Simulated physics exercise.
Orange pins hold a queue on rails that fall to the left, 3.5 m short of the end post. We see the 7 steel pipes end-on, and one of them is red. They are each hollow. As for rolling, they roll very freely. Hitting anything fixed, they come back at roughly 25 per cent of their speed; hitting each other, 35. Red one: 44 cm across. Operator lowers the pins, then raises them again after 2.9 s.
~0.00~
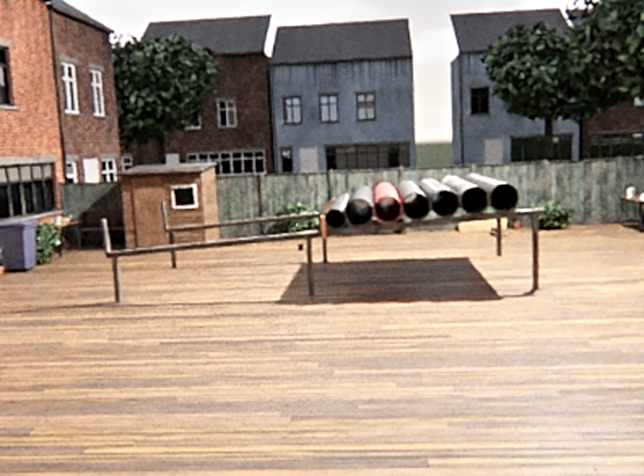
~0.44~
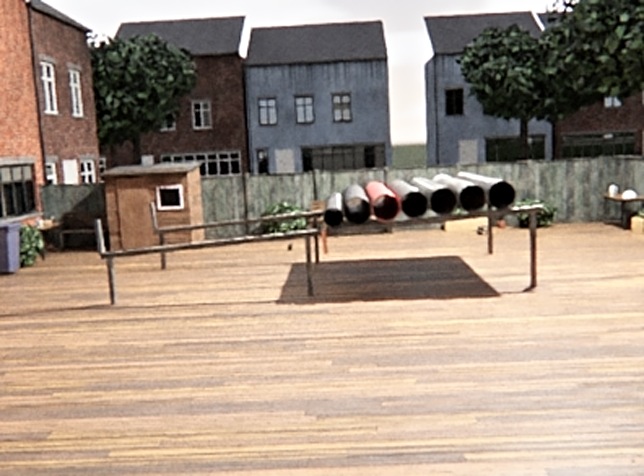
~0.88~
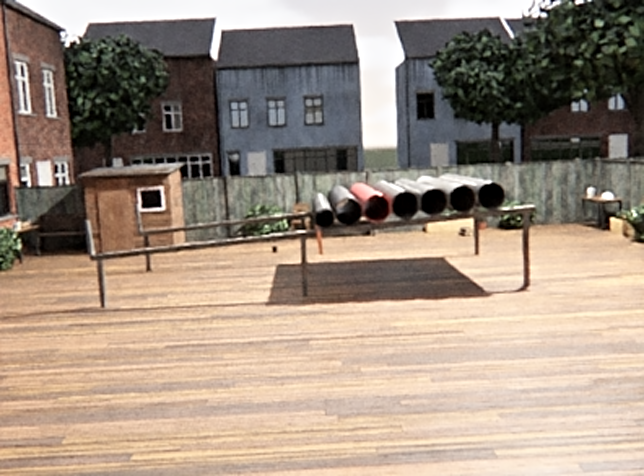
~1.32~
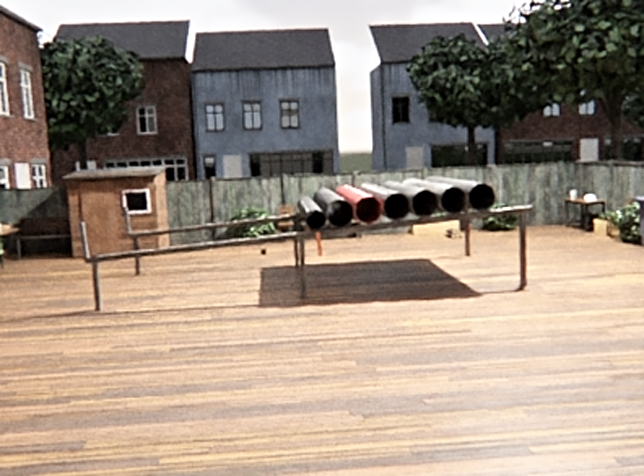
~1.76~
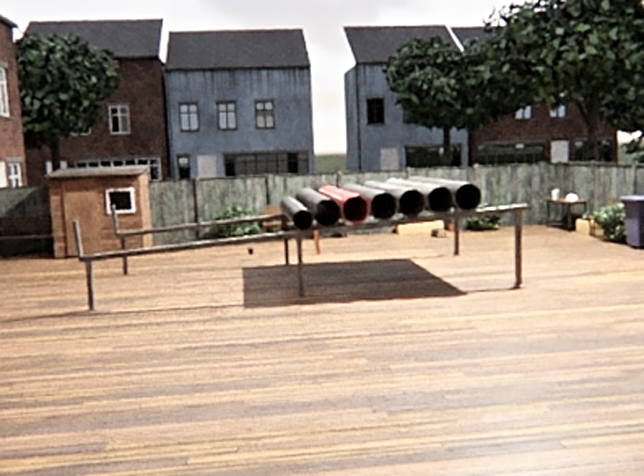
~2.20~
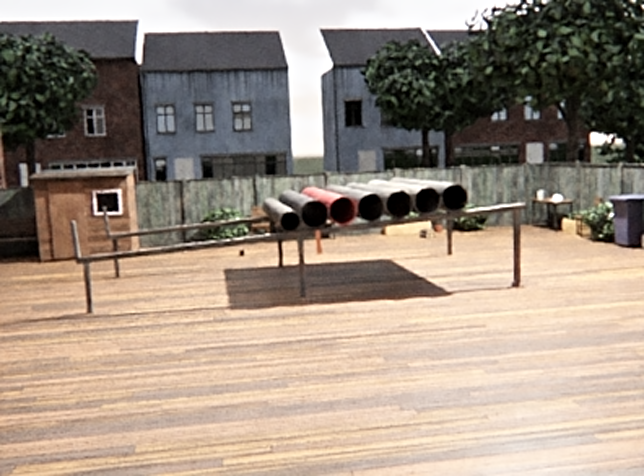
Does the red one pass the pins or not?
Looks like the red one slips past.
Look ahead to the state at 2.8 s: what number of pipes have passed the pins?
The count by then is 2.
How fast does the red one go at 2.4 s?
Roughly 0.6 m/s.
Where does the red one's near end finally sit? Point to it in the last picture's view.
(147, 234).
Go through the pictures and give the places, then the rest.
In the first frame, red at (388, 210); pins up; the rack falls 4°.
In the second frame, red at (386, 208); pins down.
In the third frame, red at (377, 209); pins down; the first has rolled 10 cm.
In the fourth frame, red at (369, 210); pins down; the first has rolled 20 cm.
In the fifth frame, red at (356, 210); pins down; the first has rolled 35 cm.
In the sixth frame, red at (343, 211); pins down; the first has rolled 60 cm.
After 2.4 s, red is on the rails, 30 cm above the pins, rolling left; 2 below the pins.
After 2.6 s, red is on the rails, 20 cm above the pins, rolling left; 2 below the pins.
After 2.8 s, red is on the rails, 5 cm above the pins, rolling left; 2 below the pins.
After 3.0 s, red is on the rails, 10 cm below the pins, rolling left; 3 below the pins.
At rest (6.4 s), red is on the rails, 250 cm below the pins; 3 below the pins.
